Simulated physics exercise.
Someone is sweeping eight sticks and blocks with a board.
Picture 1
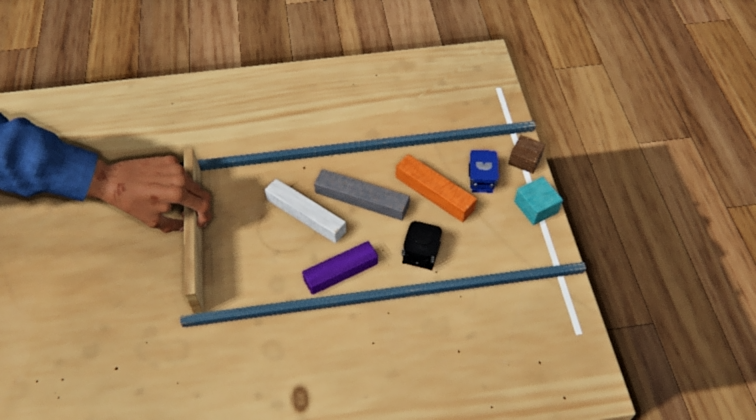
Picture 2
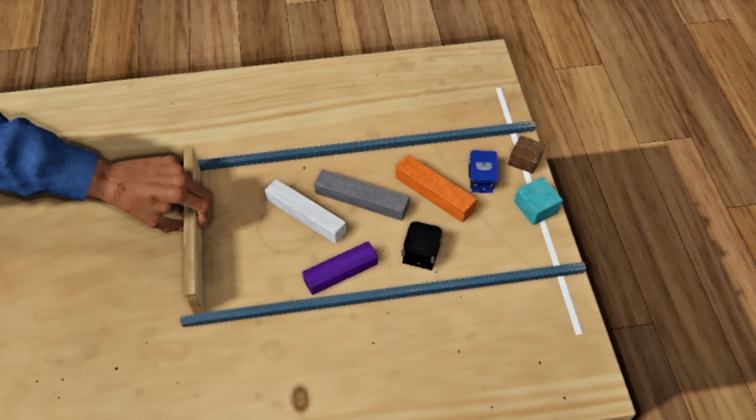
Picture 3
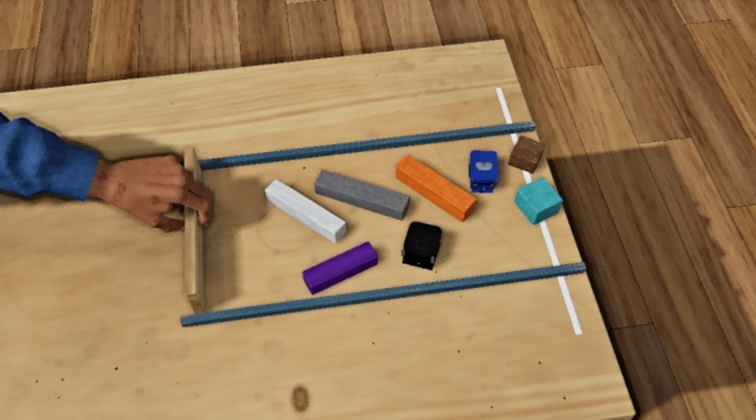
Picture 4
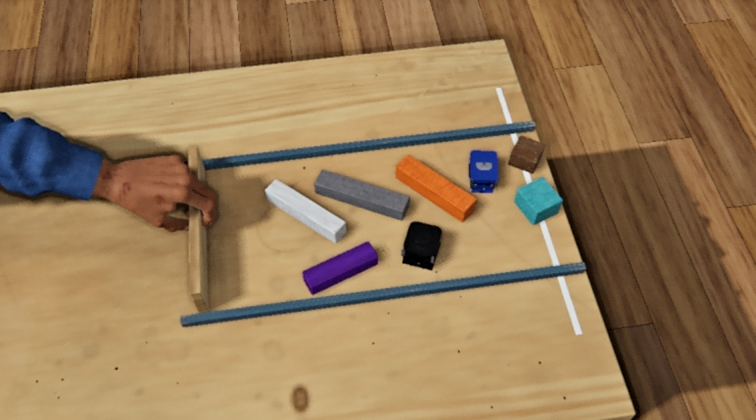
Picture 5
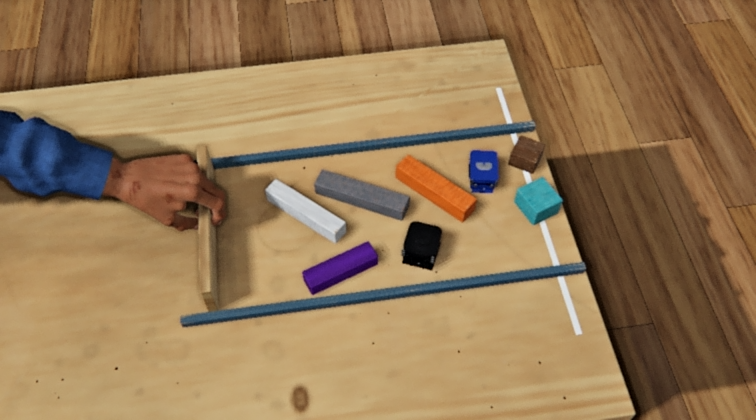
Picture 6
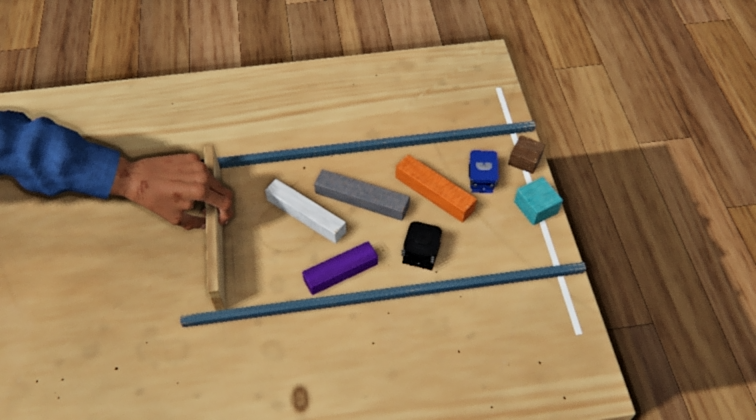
The clip opens on a hand holding a board upright at the left of a wooden tabletop, with eight sticks and blocks scattered between two blue rails. The hand stays nearly still at first, then slides the board slightly to the right, while the scattered pieces stay in place.
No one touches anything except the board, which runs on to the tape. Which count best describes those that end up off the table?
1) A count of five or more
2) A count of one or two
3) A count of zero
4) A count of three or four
The answer is 1.
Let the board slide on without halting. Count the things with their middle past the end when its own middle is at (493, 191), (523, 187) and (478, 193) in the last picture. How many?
Respectively 3, 5 and 1.
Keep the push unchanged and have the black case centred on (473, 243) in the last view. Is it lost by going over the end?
From that start it falls away.
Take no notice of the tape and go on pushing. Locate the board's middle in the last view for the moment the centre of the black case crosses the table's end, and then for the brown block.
Approx. (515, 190) for the first, approx. (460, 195) for the second.
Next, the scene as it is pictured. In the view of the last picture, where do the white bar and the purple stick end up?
Going in order: First (543, 191), then (574, 231).
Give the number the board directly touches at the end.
The number is 2.
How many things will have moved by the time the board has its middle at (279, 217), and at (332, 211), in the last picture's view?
Counts: 1 / 4.
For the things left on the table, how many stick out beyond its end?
1 is the number.
Soon after, none off yet; brown block at rest near (527, 154); turquoise block at rest near (538, 201); blue case at rest near (483, 172).
In the end, the number that fall off is five or more; gone, grey bar, black case, orange bar, blue case, turquoise block and brown block.
